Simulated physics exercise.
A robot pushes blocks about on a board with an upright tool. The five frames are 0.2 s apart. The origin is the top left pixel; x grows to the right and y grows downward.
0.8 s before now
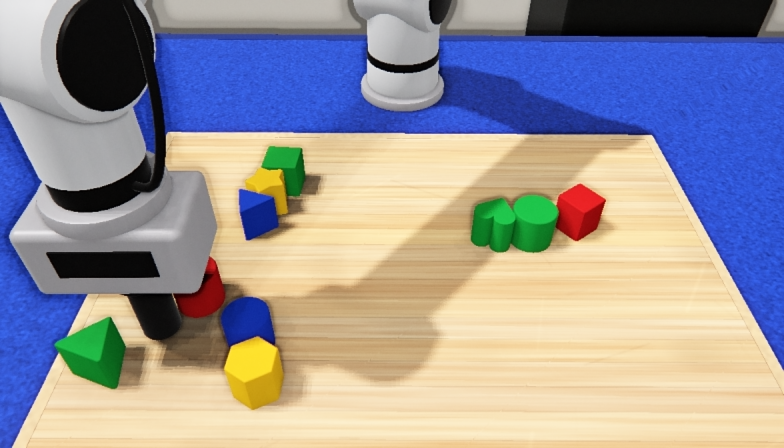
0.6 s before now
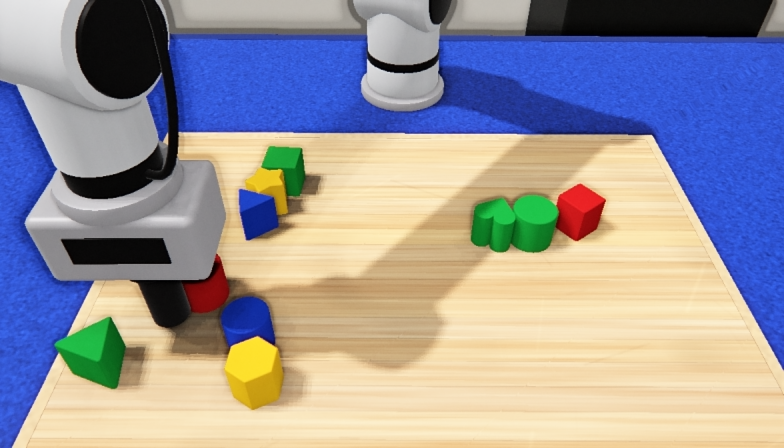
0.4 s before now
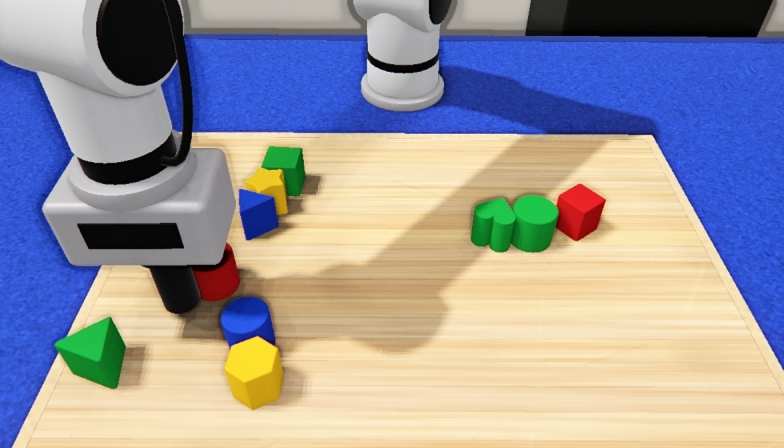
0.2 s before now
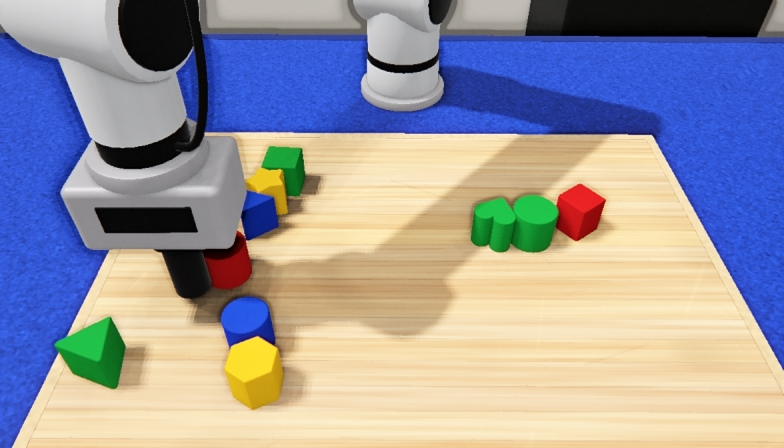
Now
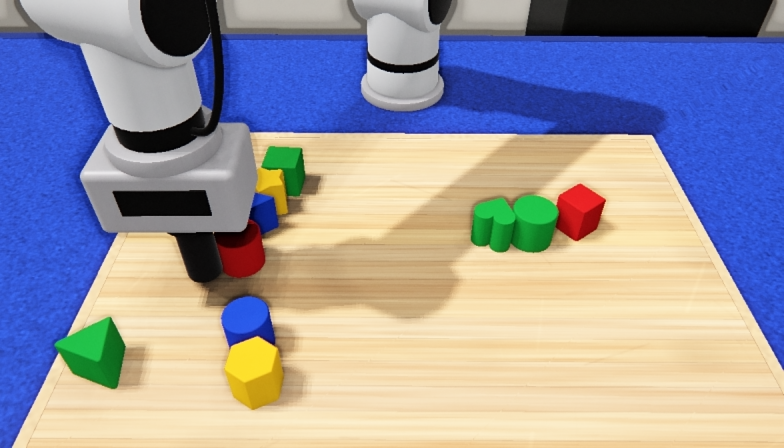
On a pale wooden board over a blue surface, a robot arm holds a dark upright tool beside a red round block, among scattered coloured blocks. The tool pushes the red block up and to the right, past the blue round block, toward the blue triangle, while the green blocks stay still.
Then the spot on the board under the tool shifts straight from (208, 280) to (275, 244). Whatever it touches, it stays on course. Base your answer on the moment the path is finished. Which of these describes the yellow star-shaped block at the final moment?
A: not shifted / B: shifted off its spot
A (not shifted)
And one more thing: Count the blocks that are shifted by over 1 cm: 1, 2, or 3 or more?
One block moves more than 1 cm.
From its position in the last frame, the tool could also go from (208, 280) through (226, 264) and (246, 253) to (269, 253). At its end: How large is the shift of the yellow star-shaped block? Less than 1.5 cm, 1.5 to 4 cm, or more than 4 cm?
It will move less than 1.5 cm.
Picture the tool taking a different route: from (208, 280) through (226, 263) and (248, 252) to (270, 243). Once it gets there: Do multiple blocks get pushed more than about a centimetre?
No - that is not the case.
On the path given first. Halfway along, tool (242, 252); red circle (272, 215).
At the end, tool (274, 235); red circle (304, 200); yellow star-shaped block in place.
